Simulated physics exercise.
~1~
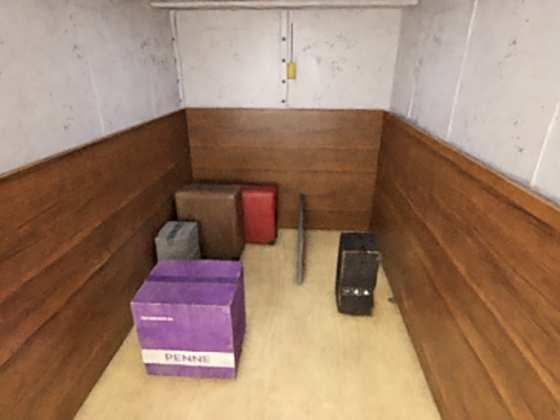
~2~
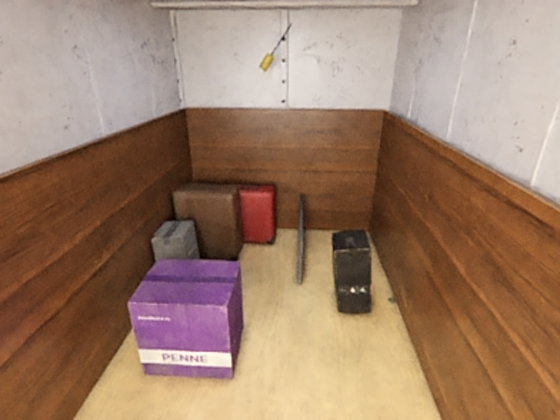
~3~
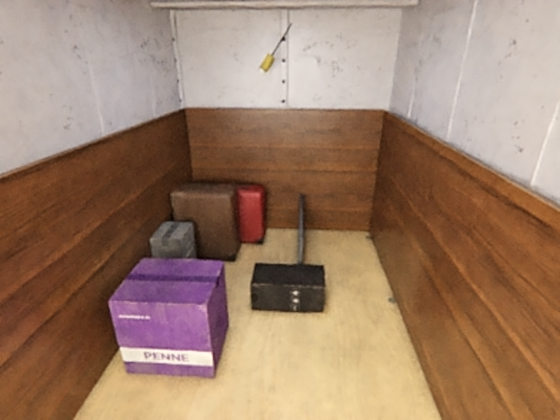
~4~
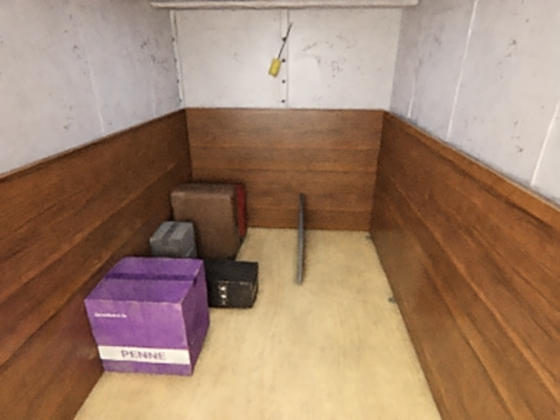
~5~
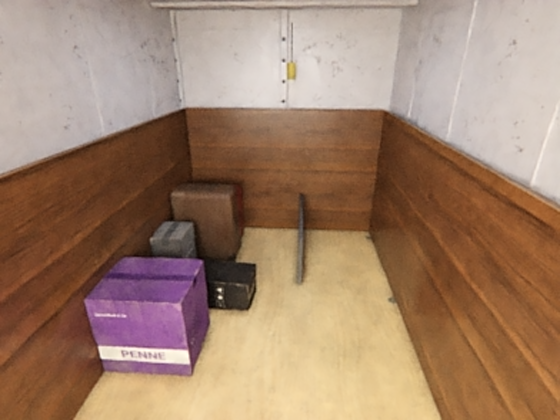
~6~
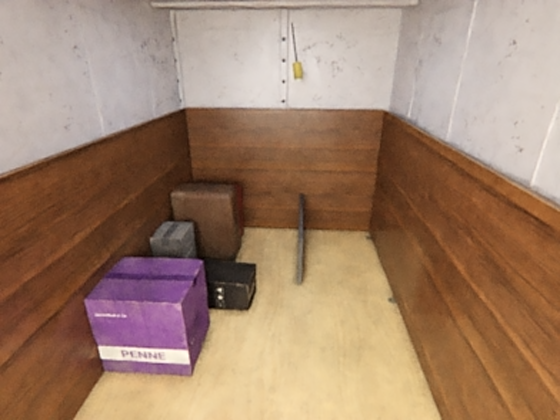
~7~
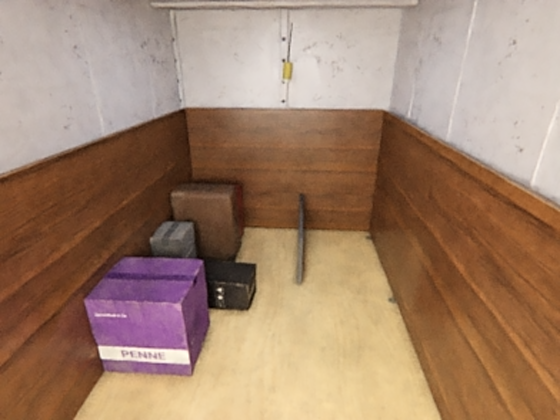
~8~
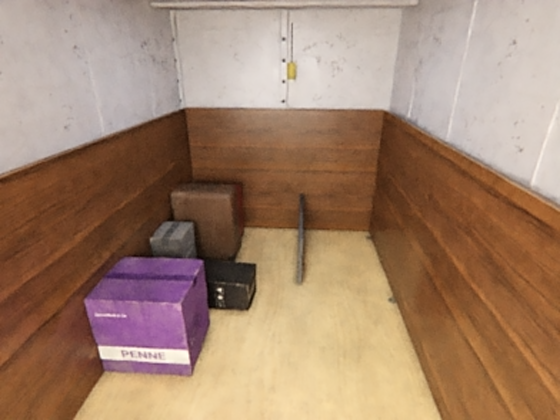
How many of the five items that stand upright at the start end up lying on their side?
One of them does. The black box tips over and ends up lying on its side near the grey box.
